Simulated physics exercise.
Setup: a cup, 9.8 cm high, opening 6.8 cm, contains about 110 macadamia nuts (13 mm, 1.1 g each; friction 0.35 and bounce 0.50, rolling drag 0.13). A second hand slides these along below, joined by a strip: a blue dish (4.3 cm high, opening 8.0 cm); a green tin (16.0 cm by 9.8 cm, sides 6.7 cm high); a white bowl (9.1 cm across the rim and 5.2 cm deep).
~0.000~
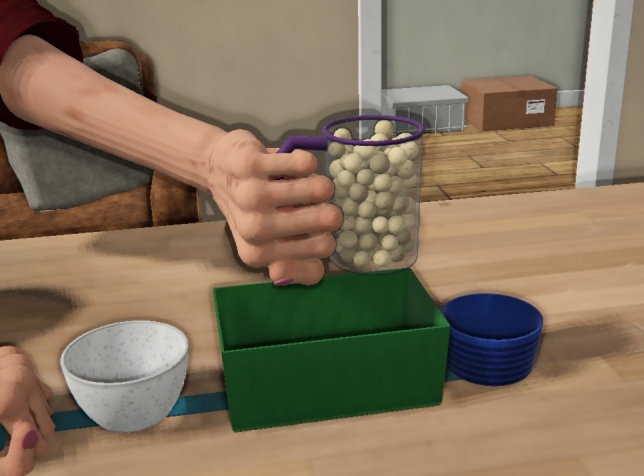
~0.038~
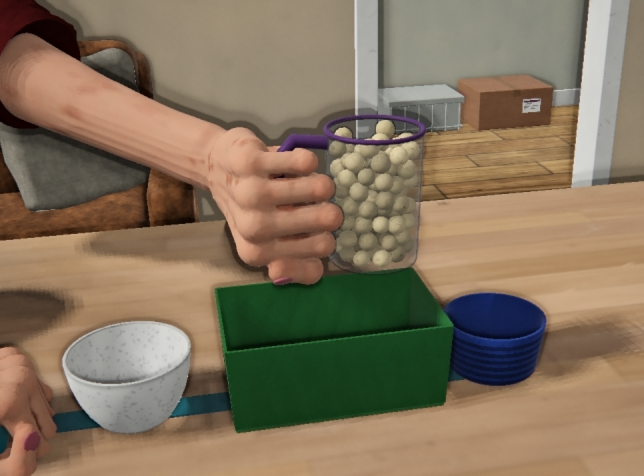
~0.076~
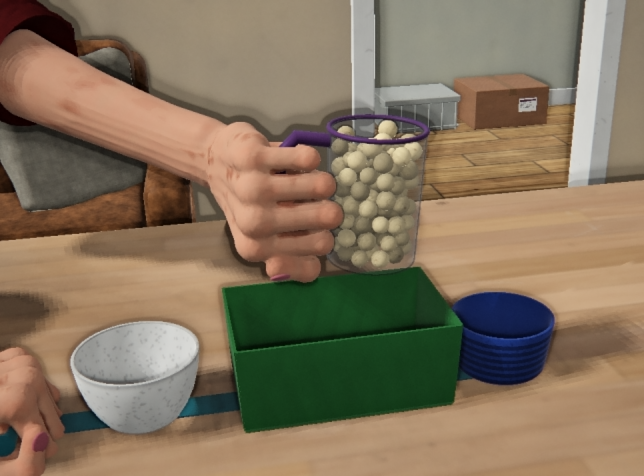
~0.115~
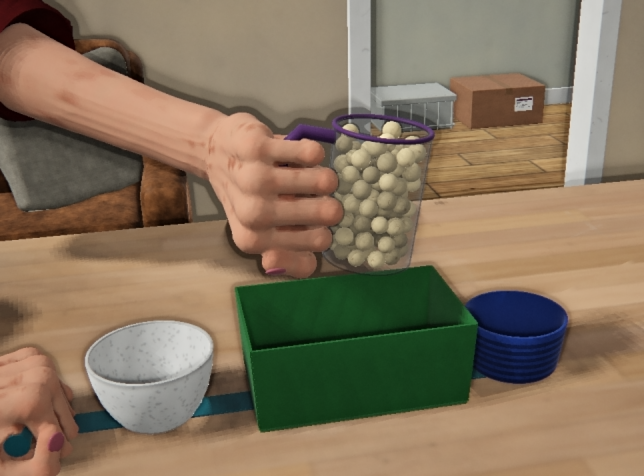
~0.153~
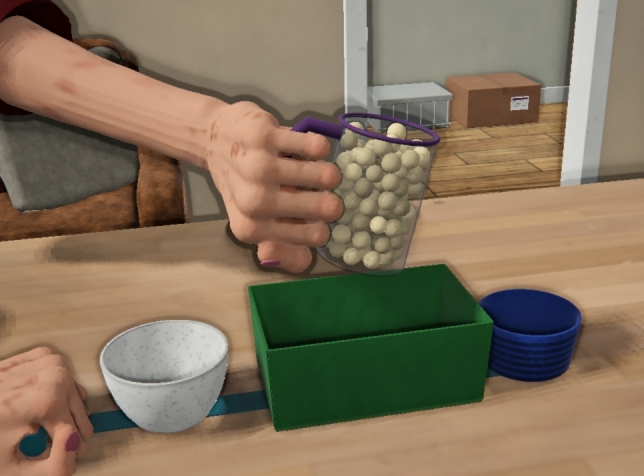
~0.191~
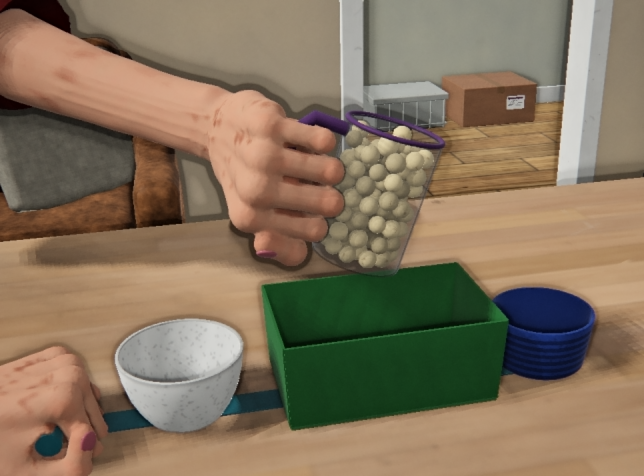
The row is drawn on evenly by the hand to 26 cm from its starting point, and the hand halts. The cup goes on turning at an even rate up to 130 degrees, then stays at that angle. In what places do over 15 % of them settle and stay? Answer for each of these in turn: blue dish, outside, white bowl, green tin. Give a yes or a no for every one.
Blue dish - no; outside - no; white bowl - yes; green tin - no.
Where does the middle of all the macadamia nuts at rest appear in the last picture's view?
Resting centre: Approx. (460, 335) px.
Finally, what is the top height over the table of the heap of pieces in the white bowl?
About 6.5 centimetres.
After 0.53 s, tilt 64 degrees; cup 100 %; middle of all pieces on or above the table near (373, 197).
After 0.81 s, tilt 102 degrees; cup 95 %; middle of all pieces on or above the table near (377, 204).
Then, at 1.07 s, tilt 130 degrees; cup 40 %, white bowl 55 %, in the air 5 %; middle of all pieces on or above the table near (423, 287).
Then, at 1.31 s, tilt 130 degrees; white bowl 100 %; middle of all pieces on or above the table near (460, 335).
By 1.7 s all is still; cup 0 %, white bowl 95 %, green tin 0 %, blue dish 0 %, outside 5 %.
